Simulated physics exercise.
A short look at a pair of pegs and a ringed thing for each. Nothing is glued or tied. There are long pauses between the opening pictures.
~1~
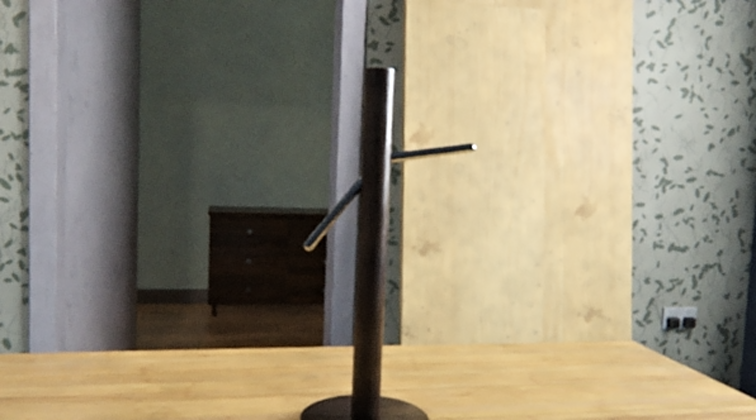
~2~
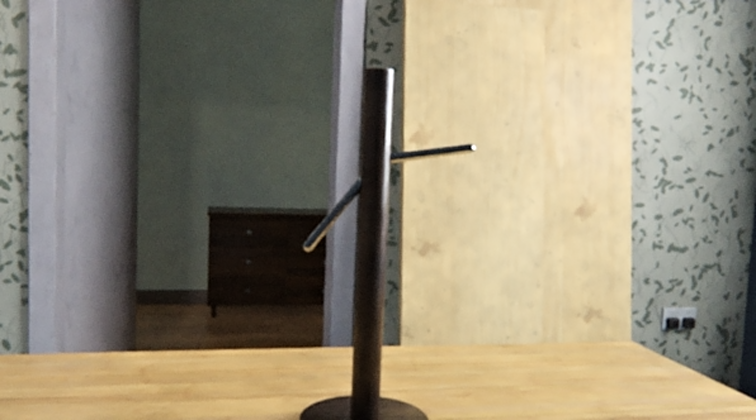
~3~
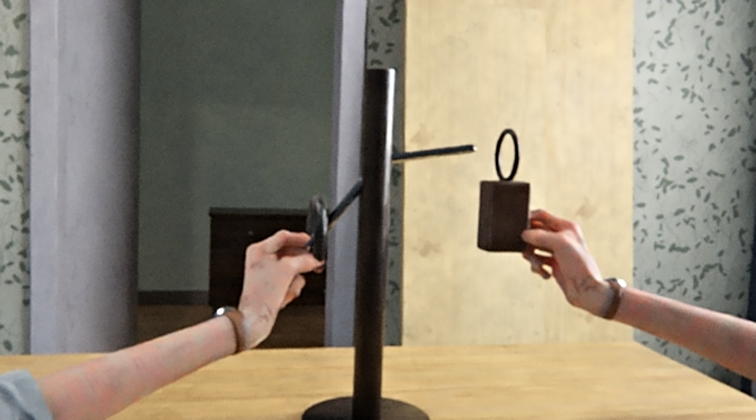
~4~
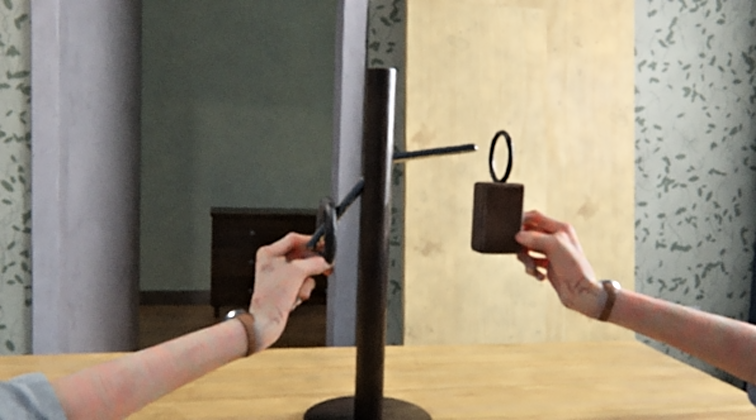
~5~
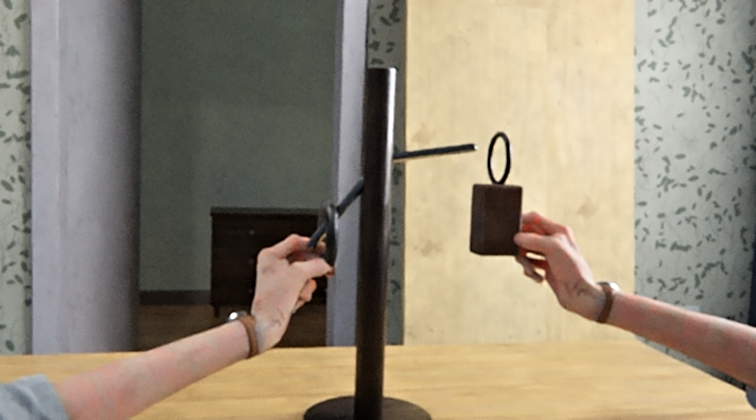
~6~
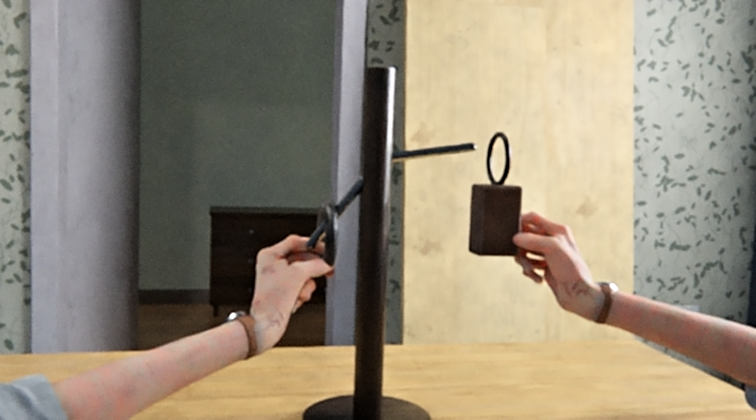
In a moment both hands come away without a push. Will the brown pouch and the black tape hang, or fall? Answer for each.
Outcome: The brown pouch drops to the table, the black tape drops to the table.
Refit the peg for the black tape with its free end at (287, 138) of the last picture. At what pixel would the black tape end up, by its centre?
Near (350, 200).
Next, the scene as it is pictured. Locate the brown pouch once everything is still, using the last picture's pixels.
Roughly at (487, 364).
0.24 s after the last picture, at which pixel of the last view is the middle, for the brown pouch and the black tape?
First (488, 347), then (293, 332).
Then, 0.16 s later than the last frame, brown pouch dropping near (493, 249); black tape tilted by 34° near (313, 267).
Then, 0.24 s later than the last frame, brown pouch dropping near (488, 347); black tape dropping near (292, 332).
Then, 0.34 s later than the last frame, brown pouch fallen near (488, 354); black tape fallen near (270, 415).
When it is over, the brown pouch falls off, near (487, 364); the black tape falls off.
